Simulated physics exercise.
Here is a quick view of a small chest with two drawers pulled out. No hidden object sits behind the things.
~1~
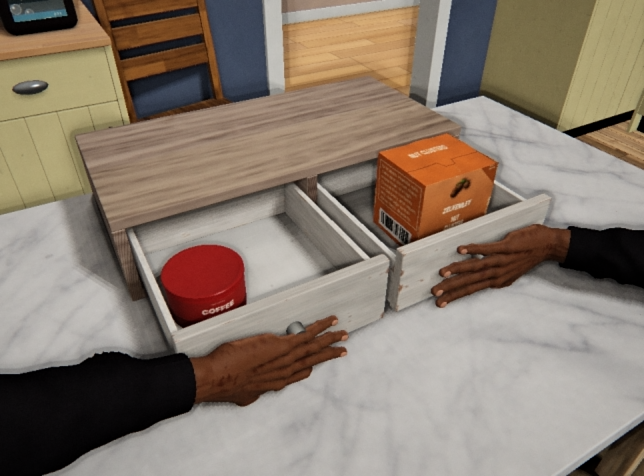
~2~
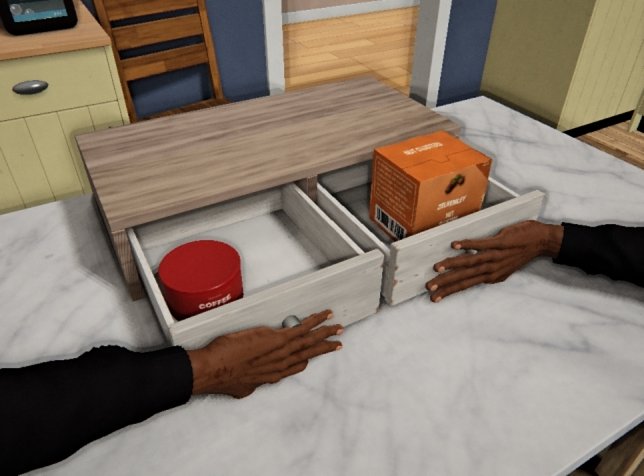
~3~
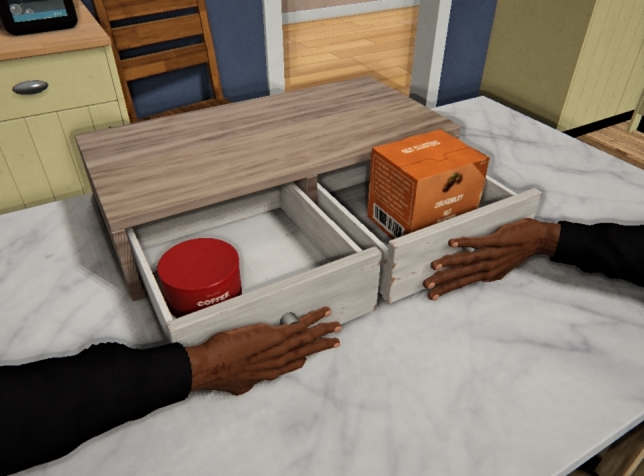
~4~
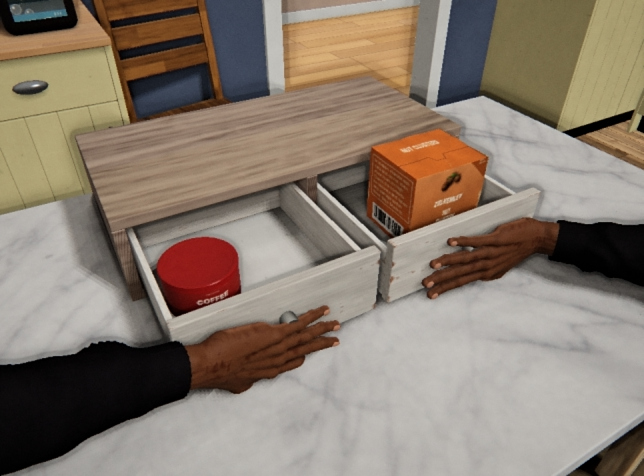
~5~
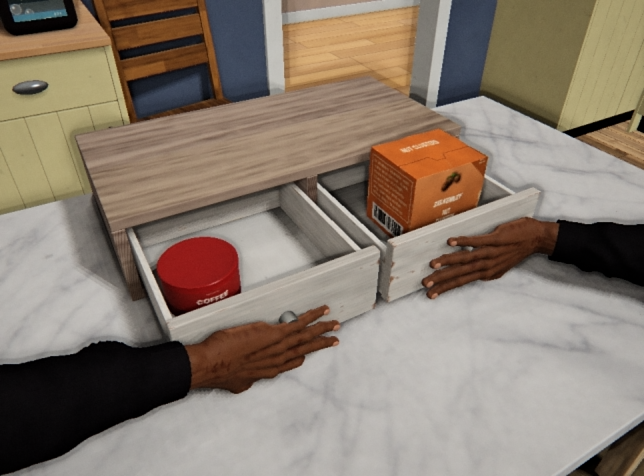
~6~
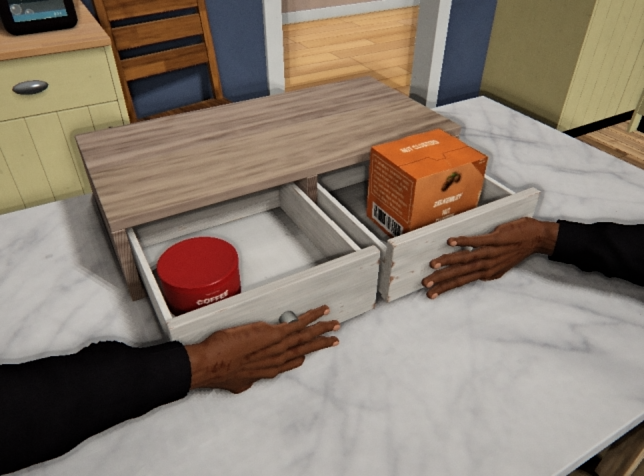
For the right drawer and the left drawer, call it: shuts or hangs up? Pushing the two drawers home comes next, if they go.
My call: The right drawer hangs up, the left drawer shuts.
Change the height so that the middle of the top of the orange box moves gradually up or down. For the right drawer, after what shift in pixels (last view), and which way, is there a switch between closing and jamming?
Shift approx. 20 px, down.
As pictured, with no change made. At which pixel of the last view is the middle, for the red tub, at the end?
Around (160, 205).
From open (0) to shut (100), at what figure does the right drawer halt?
Looks like some 35 per cent, give or take.
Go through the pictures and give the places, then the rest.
The first picture shows right drawer (417, 207) wide open; left drawer (249, 264) wide open; orange box (432, 194).
The second picture shows left drawer (246, 260) wide open; red tub (203, 283).
The third picture shows right drawer (410, 202) wide open; chest (274, 167).
The fourth picture shows left drawer (243, 257) wide open; orange box (424, 188).
The fifth picture shows right drawer (410, 201) wide open; red tub (201, 279).
The sixth picture shows right drawer (409, 201) wide open; left drawer (243, 256) wide open; chest (274, 167).
Then, 0.40 s later than the last frame, right drawer about half in; left drawer starting in.
When it is over, the right drawer jams; the left drawer closes.
